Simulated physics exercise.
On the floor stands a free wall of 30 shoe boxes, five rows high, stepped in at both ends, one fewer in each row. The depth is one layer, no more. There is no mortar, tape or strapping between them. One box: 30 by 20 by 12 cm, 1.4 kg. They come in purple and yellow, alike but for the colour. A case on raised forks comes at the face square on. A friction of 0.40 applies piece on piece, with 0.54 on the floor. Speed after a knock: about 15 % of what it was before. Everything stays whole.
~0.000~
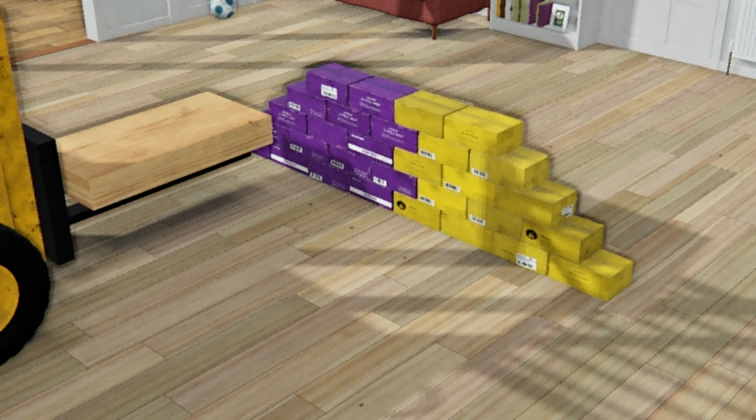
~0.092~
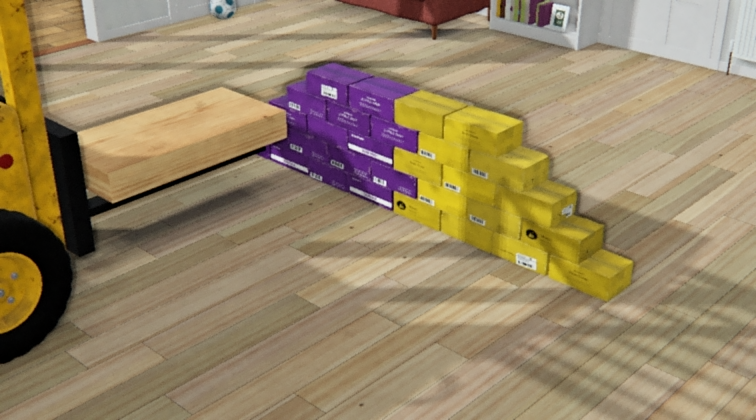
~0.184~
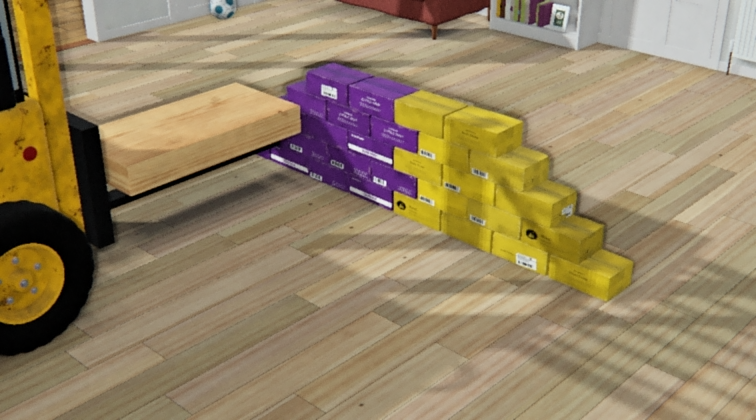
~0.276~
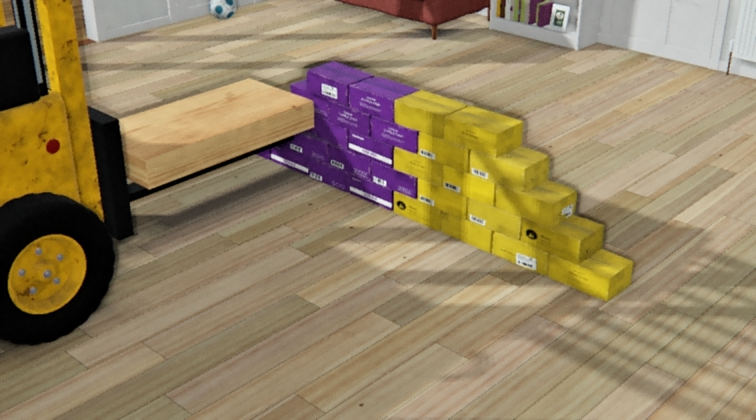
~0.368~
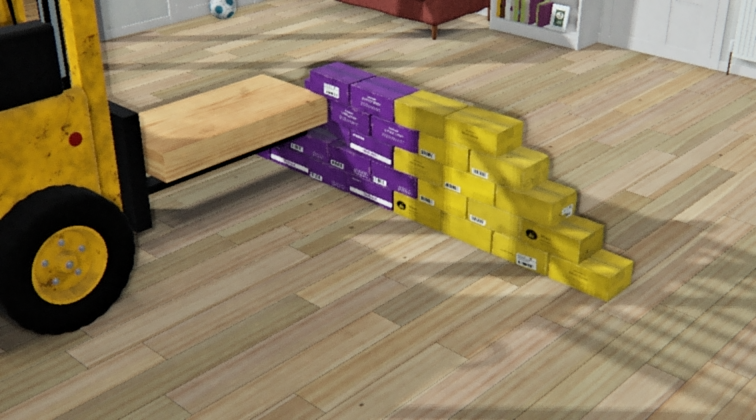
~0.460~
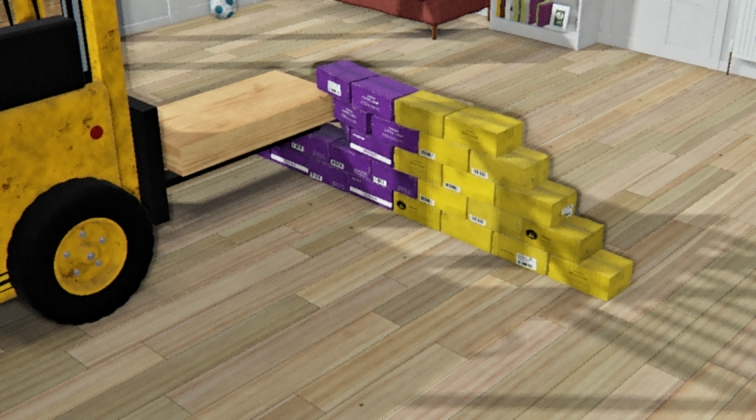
A yellow forklift rolled in from the left carrying a wooden block on its forks, reached a stepped wall of purple and yellow boxes, and pushed some of the upper purple ones slightly out of place.
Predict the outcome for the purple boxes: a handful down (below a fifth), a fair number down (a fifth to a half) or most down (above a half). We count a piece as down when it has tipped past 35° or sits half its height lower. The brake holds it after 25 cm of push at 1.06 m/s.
A fair number down, a fifth to a half.
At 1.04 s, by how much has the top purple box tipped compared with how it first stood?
Some 50 degrees.
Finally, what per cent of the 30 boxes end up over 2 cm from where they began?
The answer is 20 percent.
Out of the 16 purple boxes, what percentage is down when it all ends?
Roughly 40 per cent.
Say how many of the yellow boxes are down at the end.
Yellow: 0.
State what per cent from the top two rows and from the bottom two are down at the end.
I'd put the top at 40 per cent and the bottom at 0 per cent.
After 0.58 s, 1 of the 16 purple boxes down (1 of 30 in all colours); top purple box 7° from how it stood.
After 0.80 s, 3 of the 16 purple boxes down (3 of 30 in all colours); top purple box 35° from how it stood, 40 mm lower.
After 1.04 s, 6 of the 16 purple boxes down (6 of 30 in all colours); top purple box 48° from how it stood, 26 cm lower.
After 1.34 s, 6 of the 16 purple boxes down (6 of 30 in all colours); top purple box on its side.
In the end (2.0 s), 6 of the 16 purple boxes down (6 of 30 in all colours); top purple box upside down; top yellow box unmoved. That is 38 per cent. From the last view, middles, top purple box near (494, 131), top yellow box near (484, 131).
